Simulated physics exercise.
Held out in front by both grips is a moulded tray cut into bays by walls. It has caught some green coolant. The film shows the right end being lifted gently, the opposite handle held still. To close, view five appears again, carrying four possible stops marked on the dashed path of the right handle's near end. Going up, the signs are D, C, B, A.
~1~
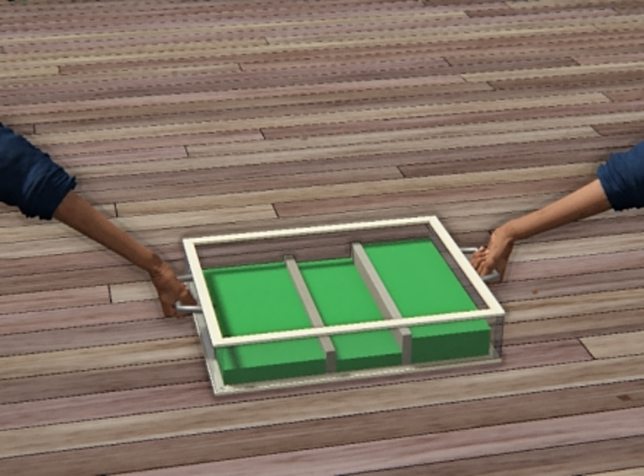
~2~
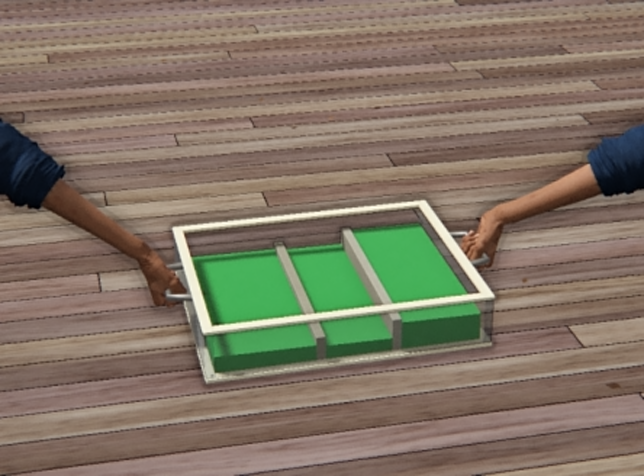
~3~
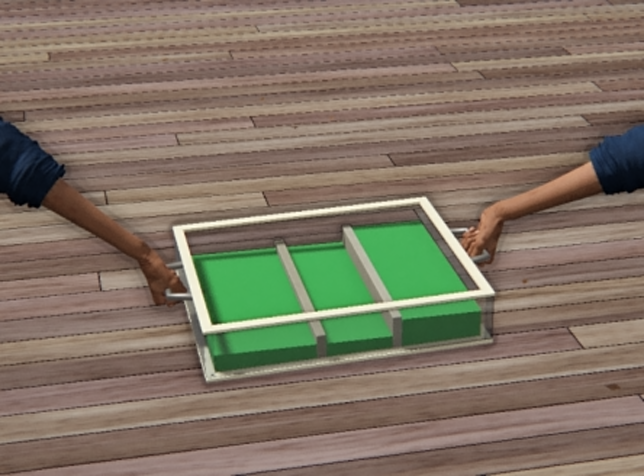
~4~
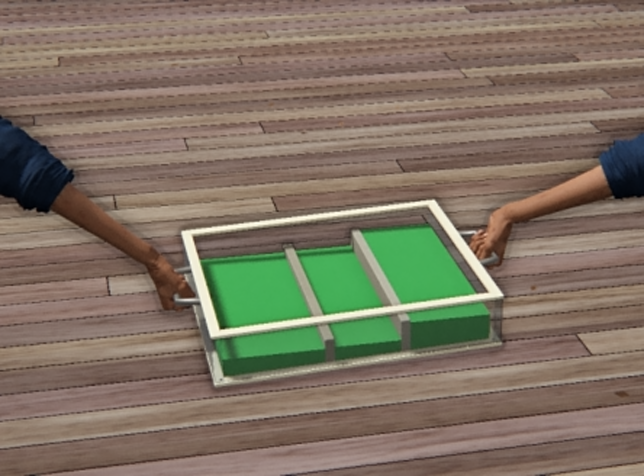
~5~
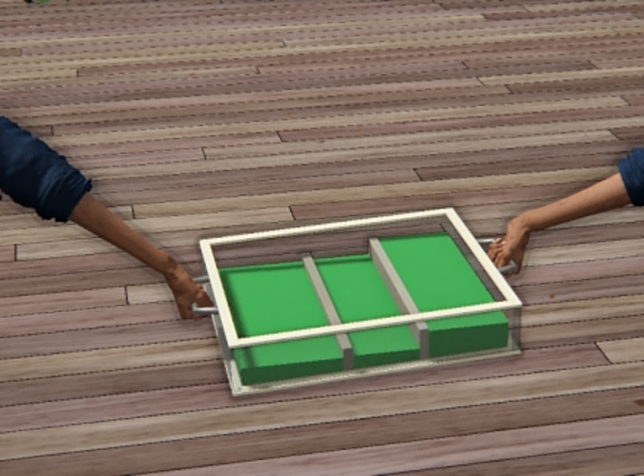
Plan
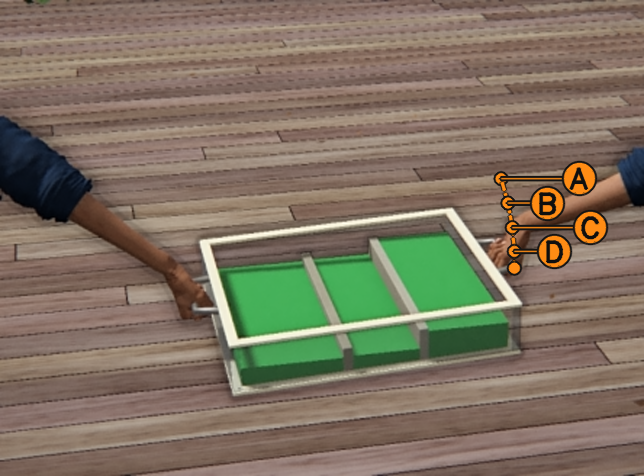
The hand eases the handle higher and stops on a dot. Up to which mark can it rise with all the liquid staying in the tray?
Take A.
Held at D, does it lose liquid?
No.
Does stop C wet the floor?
No, that is safe.
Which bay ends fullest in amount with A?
It is the left one.
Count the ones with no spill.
All of the four.
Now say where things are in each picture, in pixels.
The tray is level; deepest in the right bay, at (419, 285), shallowest in the middle; right handle at (487, 264), in the first frame.
Tipped about 1° down to the left; no wall is crossed; right handle at (476, 247), in the second frame.
Tipped about 2° down to the left; no wall is crossed; right handle at (477, 244), in the third frame.
Tipped about 3° down to the left; no wall is crossed; right handle at (486, 247), in the fourth frame.
Tipped about 3° down to the left; deepest in the right bay, at (436, 278), shallowest in the middle; right handle at (504, 255), in the fifth frame.
On the marked copy, A at (501, 178); B at (507, 203); C at (512, 227); D at (514, 251).
With A, nothing spills; the left bay holds the most.
With B, nothing spills; the left bay holds the most.
With C, nothing spills; the right bay holds the most.
With D, nothing spills; the right bay holds the most.
